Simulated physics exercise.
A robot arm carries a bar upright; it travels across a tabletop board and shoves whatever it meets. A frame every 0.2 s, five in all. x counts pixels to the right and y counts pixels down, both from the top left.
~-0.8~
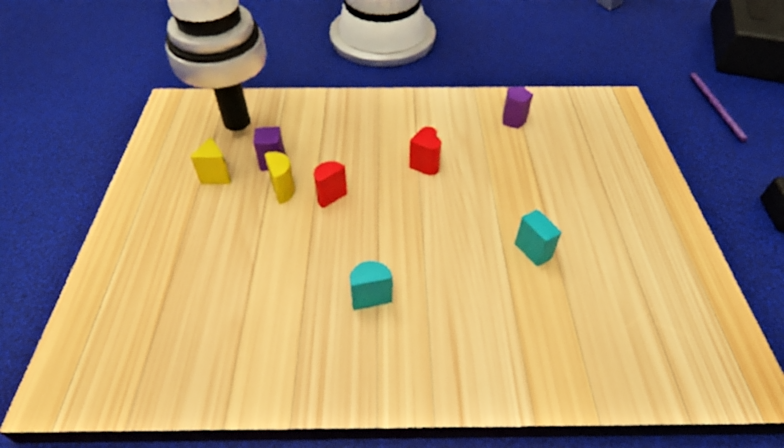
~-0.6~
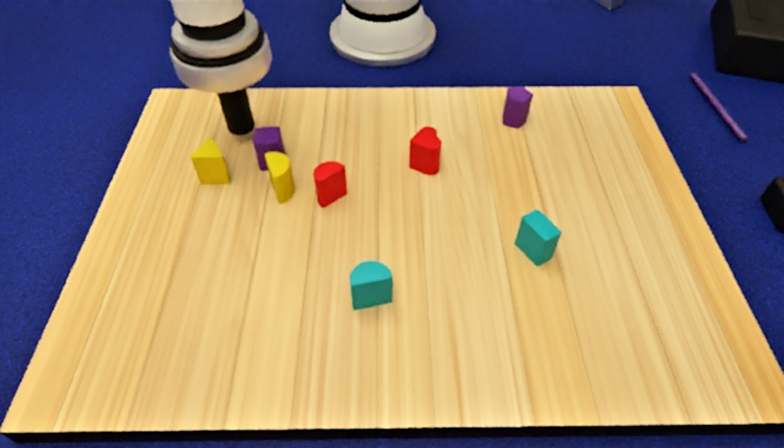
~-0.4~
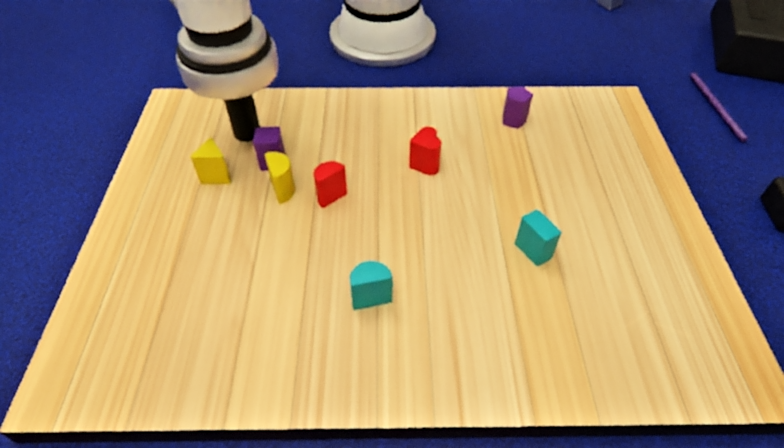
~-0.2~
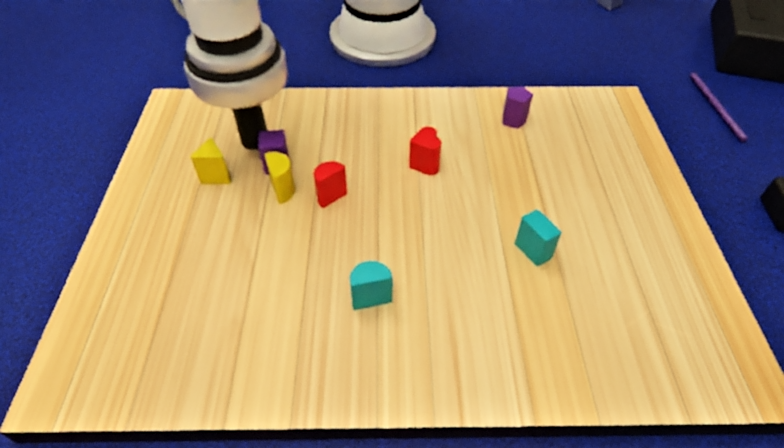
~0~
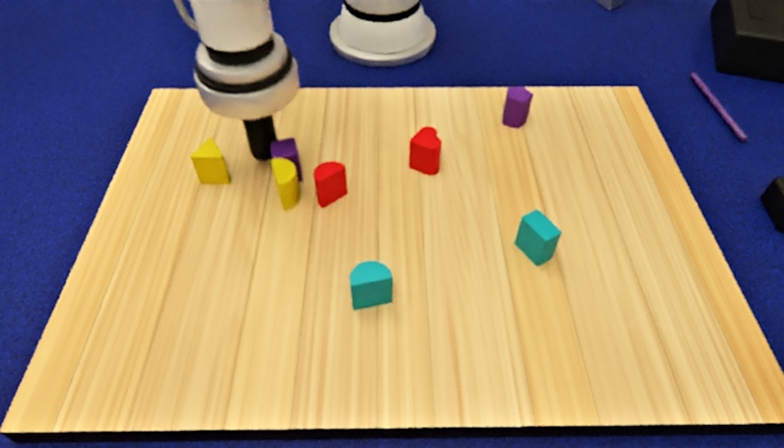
A robot arm with a black bar moved slightly right and toward the viewer over a wooden board of colored blocks, then nudged the purple block beside it, and the nearby yellow block shifted a little too.
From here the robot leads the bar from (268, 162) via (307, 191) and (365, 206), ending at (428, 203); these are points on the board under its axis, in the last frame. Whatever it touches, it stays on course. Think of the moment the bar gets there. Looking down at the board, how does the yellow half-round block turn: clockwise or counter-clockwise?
Clockwise, from overhead.
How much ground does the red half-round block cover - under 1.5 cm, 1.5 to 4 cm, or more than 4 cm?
Overall it shifts more than 4 cm.
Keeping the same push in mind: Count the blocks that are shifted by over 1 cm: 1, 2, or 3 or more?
Expect three or more.
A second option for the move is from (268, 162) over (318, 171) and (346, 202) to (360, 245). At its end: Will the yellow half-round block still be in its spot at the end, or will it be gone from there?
By the time the path is finished, it has moved at least a centimetre.
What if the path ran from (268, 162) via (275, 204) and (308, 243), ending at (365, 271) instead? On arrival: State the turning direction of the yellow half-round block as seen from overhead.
Its rotation is counterclockwise.
The first path, step by step. One third of the way, bar (306, 180); yellow half-round block (299, 189), turned 30° clockwise; purple four-sided block (328, 172), turned 50° anticlockwise; red half-round block (354, 177), turned 15° clockwise.
Two thirds of the way, bar (365, 196); yellow half-round block (298, 191), turned 30° clockwise; purple four-sided block (390, 189), turned 50° anticlockwise; red half-round block (418, 192).
At the end, bar (429, 193); yellow half-round block (298, 191), turned 30° clockwise; purple four-sided block (444, 196); red half-round block (464, 212), turned 35° clockwise; red heart-shaped block still.
